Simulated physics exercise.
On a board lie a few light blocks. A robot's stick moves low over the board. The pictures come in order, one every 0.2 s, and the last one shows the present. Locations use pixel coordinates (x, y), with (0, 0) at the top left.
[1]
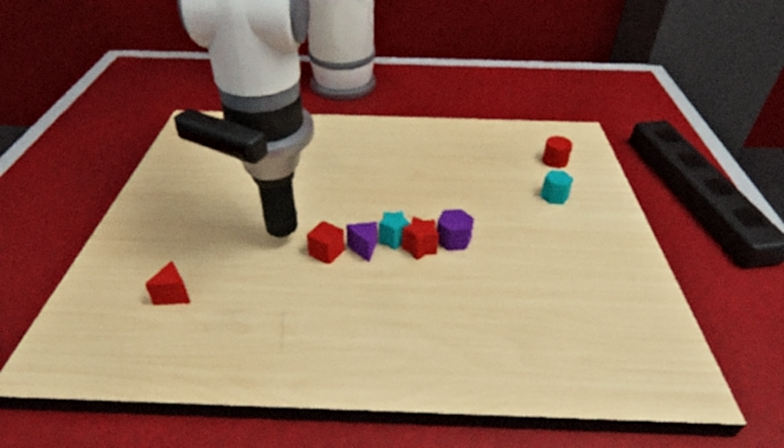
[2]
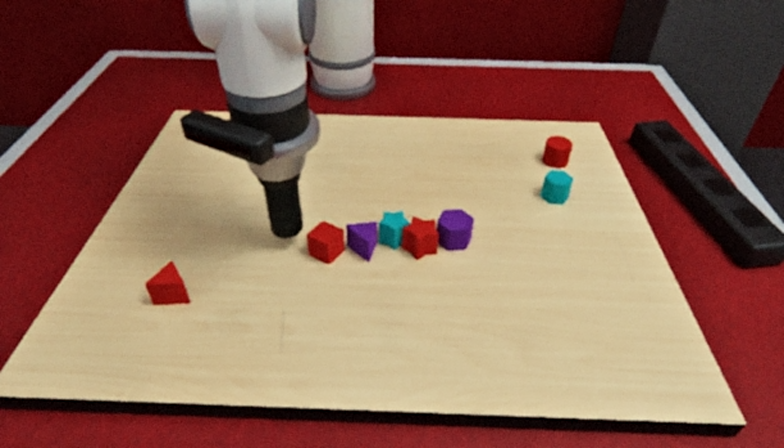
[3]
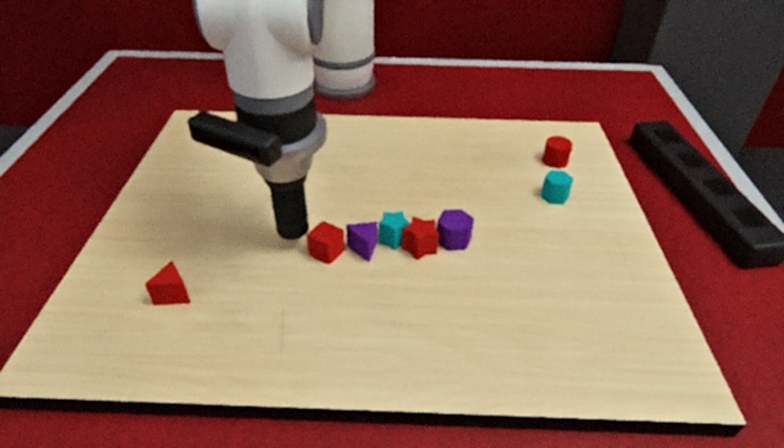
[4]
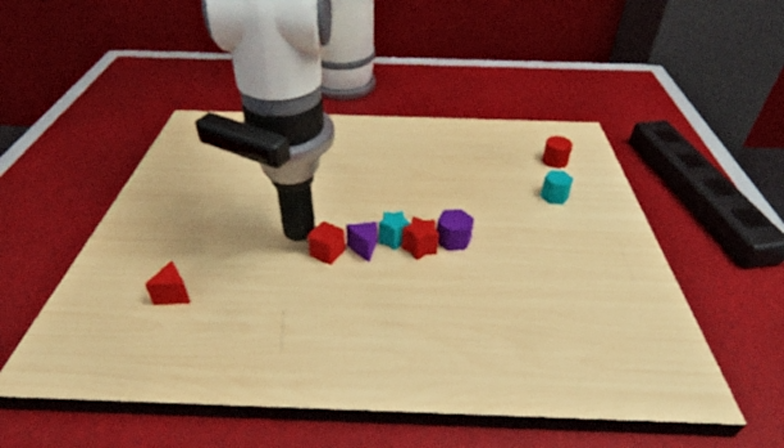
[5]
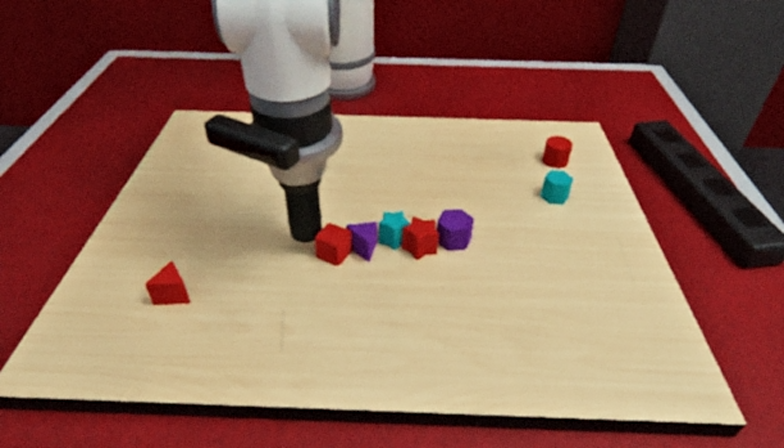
A robot arm reaches down from the upper left over a pale wooden board on a red surface, seen from above the near edge by a still camera. A row of red, purple and turquoise blocks lies near the middle, with a red one at left and a red and a turquoise one at upper right. The arm's black stick slides slowly right, then nudges the row's leftmost red block slightly right toward the purple one.
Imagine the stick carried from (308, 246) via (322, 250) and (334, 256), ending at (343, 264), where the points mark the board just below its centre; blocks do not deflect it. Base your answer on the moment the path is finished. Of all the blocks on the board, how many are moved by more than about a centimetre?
One gets moved.
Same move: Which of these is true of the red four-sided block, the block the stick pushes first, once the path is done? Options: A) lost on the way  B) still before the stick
B - still before the stick.
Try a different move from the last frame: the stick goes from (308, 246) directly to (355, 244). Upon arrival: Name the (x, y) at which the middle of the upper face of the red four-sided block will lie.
Most likely (361, 243).
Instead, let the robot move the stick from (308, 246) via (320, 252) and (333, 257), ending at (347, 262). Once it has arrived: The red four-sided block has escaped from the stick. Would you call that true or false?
My answer: False.
The first path, step by step. Halfway along, stick (328, 239); red four-sided block (354, 242); purple three-sided block (368, 228).
At the end, stick (342, 251); red four-sided block (371, 251), turned 15° anticlockwise; purple three-sided block (368, 228); turquoise star block in place.
